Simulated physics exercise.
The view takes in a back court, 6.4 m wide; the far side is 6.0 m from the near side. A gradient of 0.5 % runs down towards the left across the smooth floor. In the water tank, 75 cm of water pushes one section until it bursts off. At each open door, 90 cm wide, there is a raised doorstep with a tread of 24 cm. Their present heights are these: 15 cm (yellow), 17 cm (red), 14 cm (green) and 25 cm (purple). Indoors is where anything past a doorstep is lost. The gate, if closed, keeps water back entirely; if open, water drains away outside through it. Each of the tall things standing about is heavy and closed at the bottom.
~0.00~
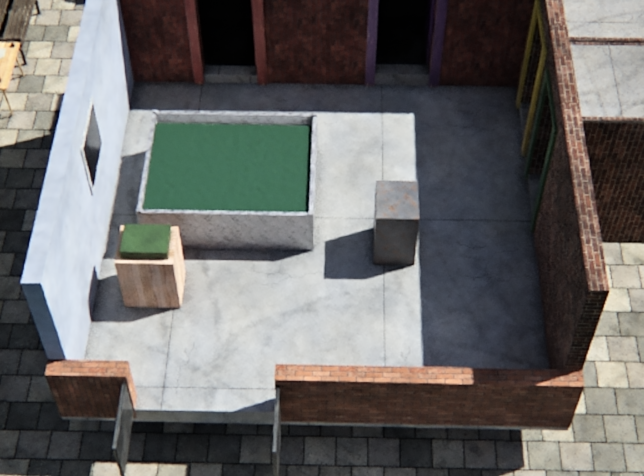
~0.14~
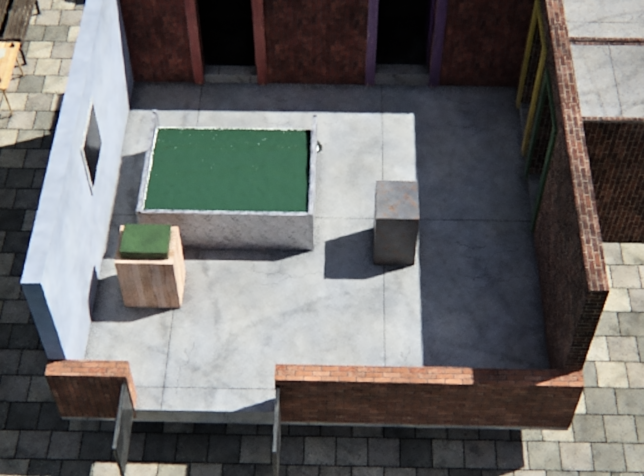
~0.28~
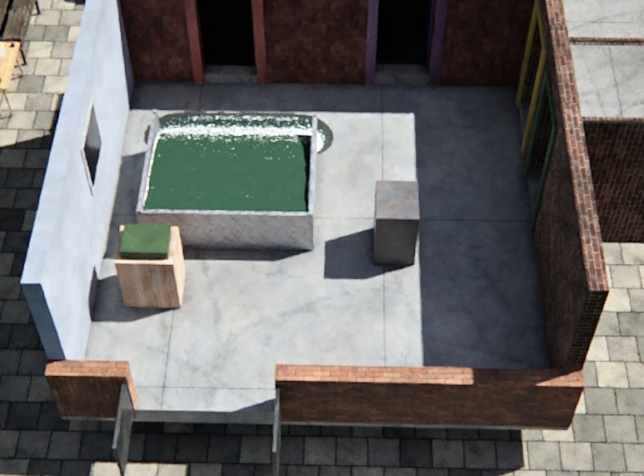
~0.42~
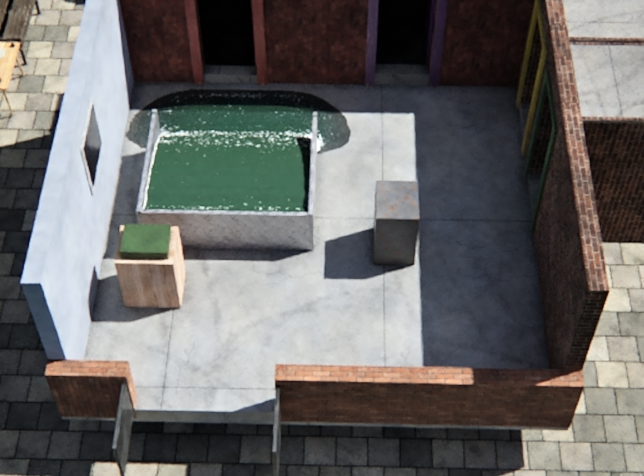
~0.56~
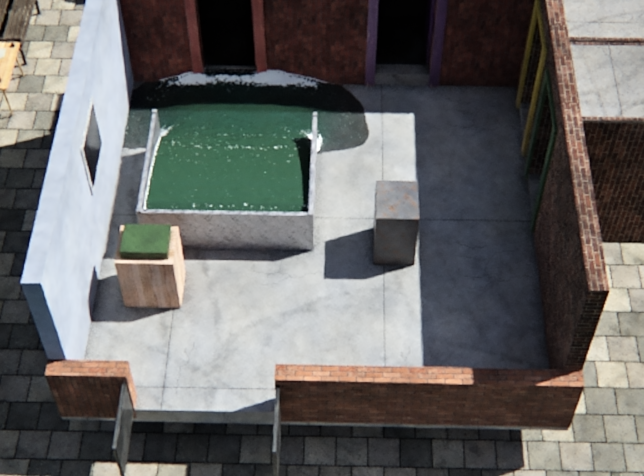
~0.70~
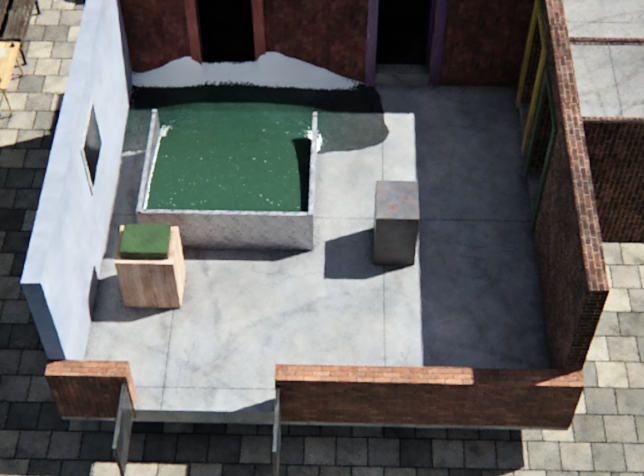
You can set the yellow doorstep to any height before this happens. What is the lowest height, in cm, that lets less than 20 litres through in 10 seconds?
About 20 cm.
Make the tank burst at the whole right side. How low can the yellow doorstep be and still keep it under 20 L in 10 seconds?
That way, roughly 28 cm.
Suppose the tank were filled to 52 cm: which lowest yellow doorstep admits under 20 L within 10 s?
Roughly 12.5 centimetres.
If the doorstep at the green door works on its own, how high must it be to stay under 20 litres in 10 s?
Green door - some 7.5 centimetres.
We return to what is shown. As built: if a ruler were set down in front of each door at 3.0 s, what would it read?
In cm: Yellow 25, red 28, green 12, purple 12.
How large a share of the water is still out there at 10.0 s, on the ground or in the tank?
About 78 %.
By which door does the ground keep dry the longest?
Final door: Green.
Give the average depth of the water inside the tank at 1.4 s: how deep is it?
On average, around 33 cm.
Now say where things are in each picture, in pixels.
Still water, 75 cm deep, in the water tank at (230, 165); the yellow door at (531, 84) is dry, in the first frame.
Water pours out on the far side and has run 0.2 m, to a hidden place; about 6 cm deep outside, 75 cm at the back, in the second frame.
Water pours out on the far side and has run 0.8 m, to a hidden place; about 13 cm deep outside, 75 cm at the back, in the third frame.
The gap is on the far side, the front 1.3 m out at (187, 94); the back of the water tank holds 70 cm, in the fourth frame.
The gap is on the far side, the front 1.6 m out at (206, 72); the back of the water tank holds 62 cm, in the fifth frame.
The front is at (207, 67), 1.7 m from the gap on the far side; 5.8 m2 of floor is wet, 64 cm left at the back; 2.4 m in a straight line remain to the yellow door at (531, 84), in the sixth frame.
After 1.4 s water covers 20 % of the floor, deepest (53 cm) near (242, 85); it has not reached the yellow door.
After 3.0 s water covers 45 % of the floor, deepest (31 cm) near (135, 83); 25 cm at the yellow door, 29 litres in over its 15 cm doorstep.
After 10.0 s water covers 100 % of the floor, deepest (11 cm) near (210, 286); 8 cm at the yellow door, 64 litres in over its 15 cm doorstep.
At the yellow door as built, the water arrived by 2.0 s and peaked near 25 cm at 2.6 s.
With a doorstep of 18 cm, 33 litres would have come in within the 10 s; with 25 cm, 2 litres. So under 20 litres takes about 20 cm.
